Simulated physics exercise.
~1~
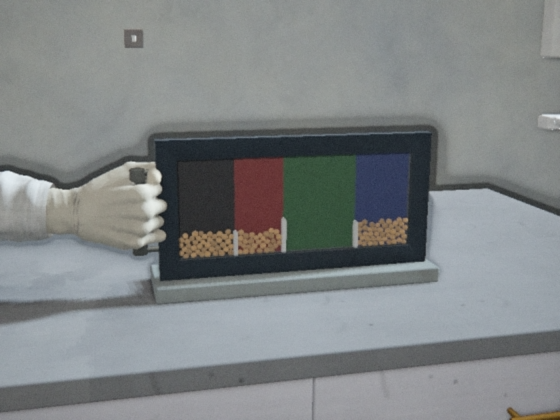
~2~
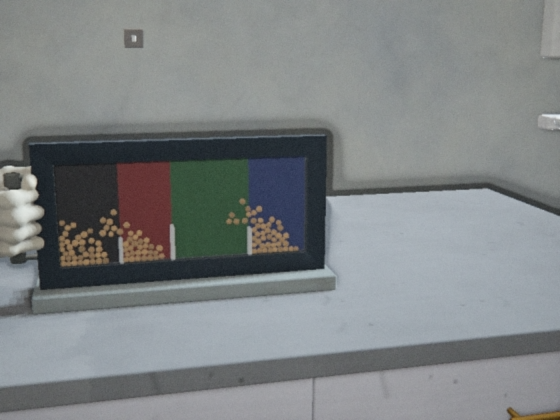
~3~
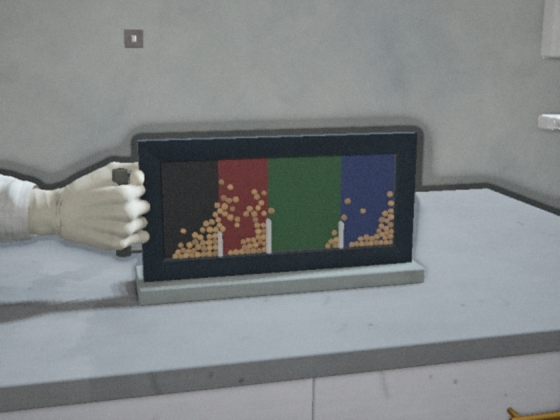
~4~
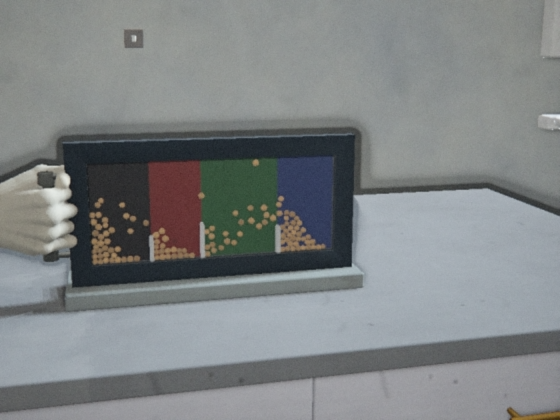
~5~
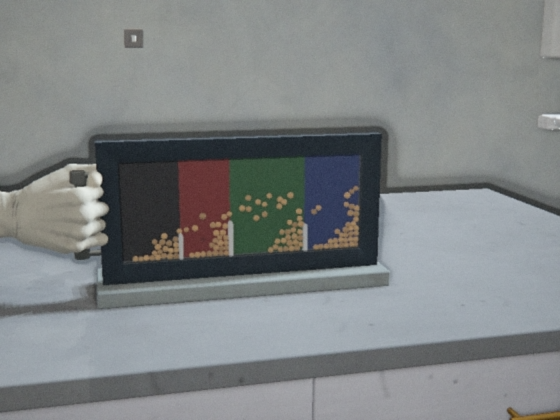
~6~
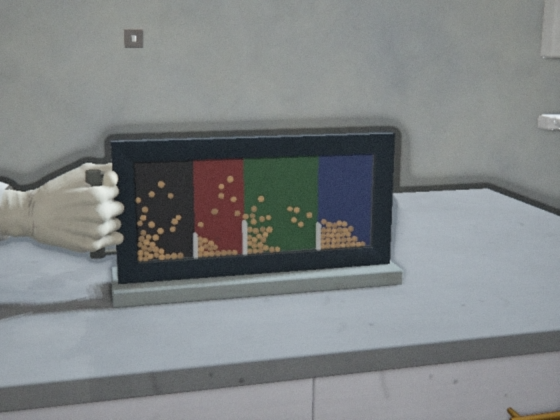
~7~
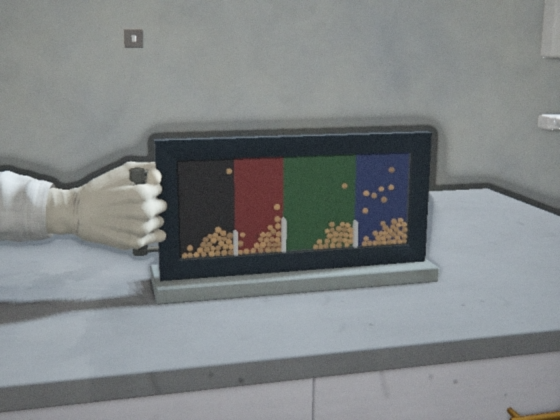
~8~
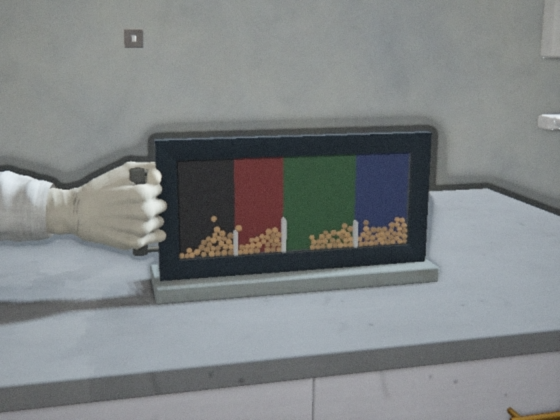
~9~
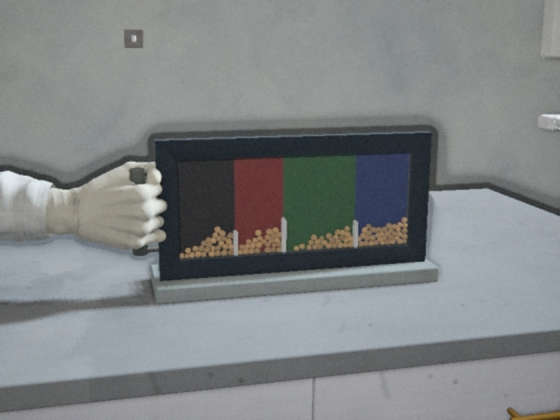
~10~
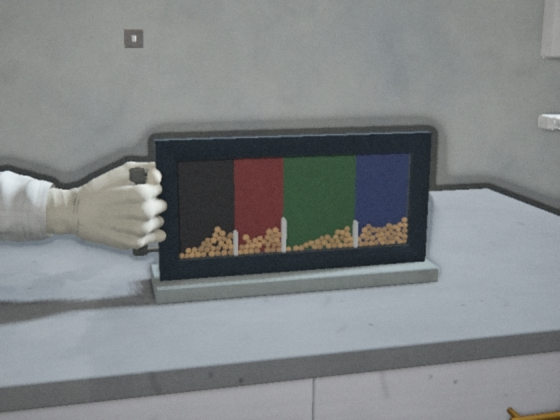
The clip opens on a gloved white hand holding the left end of a flat, dark-framed box on a counter, with small wooden beads lying low in its black, red and blue strips and the green strip empty. The hand slides the box left, then right, and the beads heap up and scatter. It goes left again, and beads fly over the low dividers into green. Further shifts right, left and right keep them tossing. The box stops where it began, the last beads drop, and they settle in uneven piles across all four strips, green included.
